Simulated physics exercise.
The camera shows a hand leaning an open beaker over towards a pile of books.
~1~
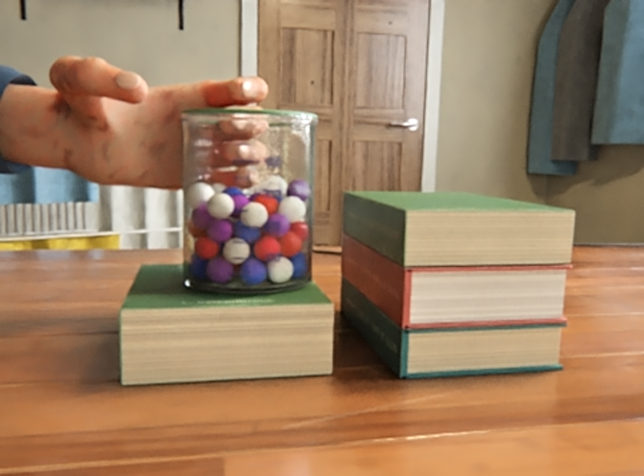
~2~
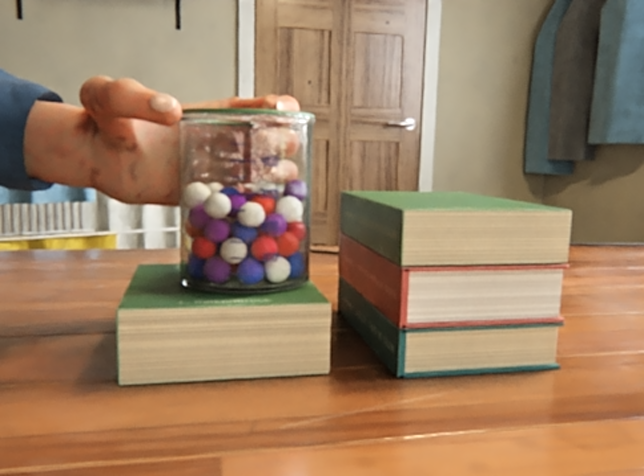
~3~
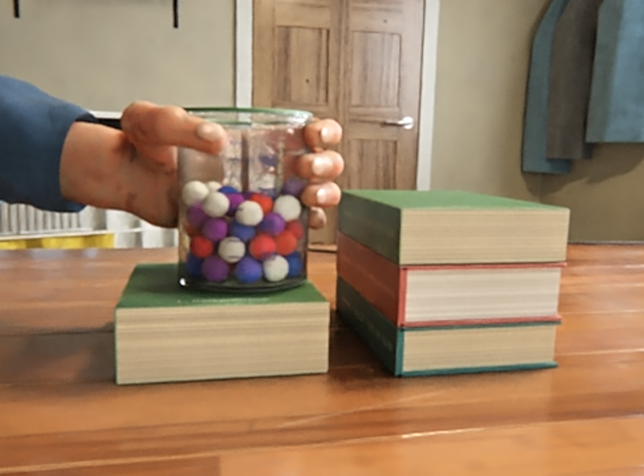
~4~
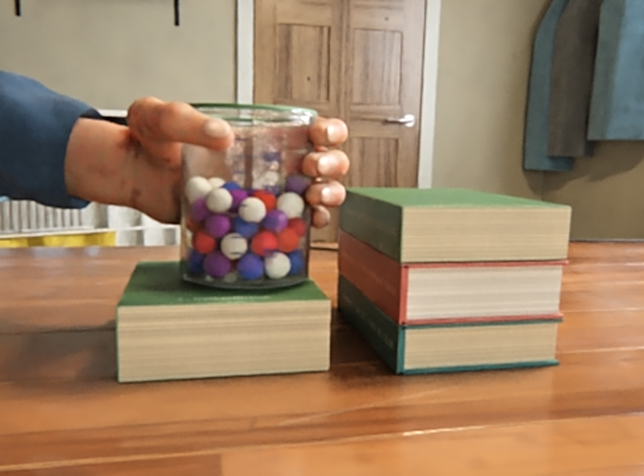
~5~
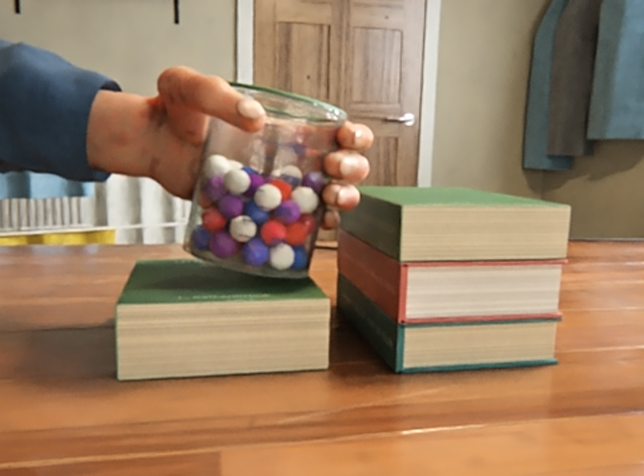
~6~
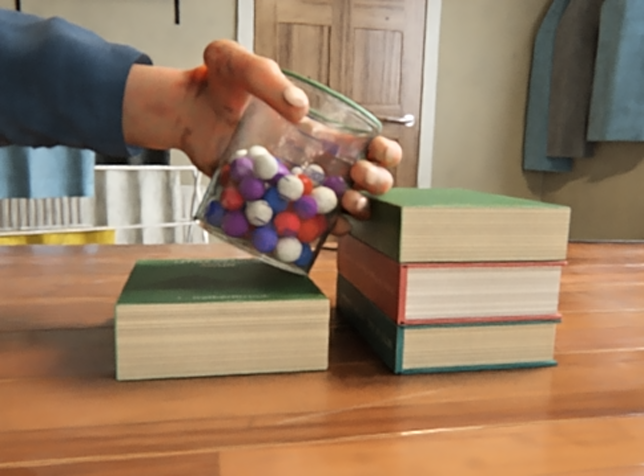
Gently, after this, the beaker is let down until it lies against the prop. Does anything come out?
No.
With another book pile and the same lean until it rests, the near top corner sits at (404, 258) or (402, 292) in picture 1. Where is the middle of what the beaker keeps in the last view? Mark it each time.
The middle comes to rest at (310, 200) the first time and at (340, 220) the second time.
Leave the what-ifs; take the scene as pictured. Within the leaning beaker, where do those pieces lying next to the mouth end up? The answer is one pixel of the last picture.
(331, 181).
Then, 0.10 s later than the last frame, the beaker leans 31°; everything is still inside.
Then, 0.22 s later than the last frame, the beaker rests on the book pile at 34°; everything is still inside.
When it is over, the beaker rests on the book pile at 34°; everything is still inside.
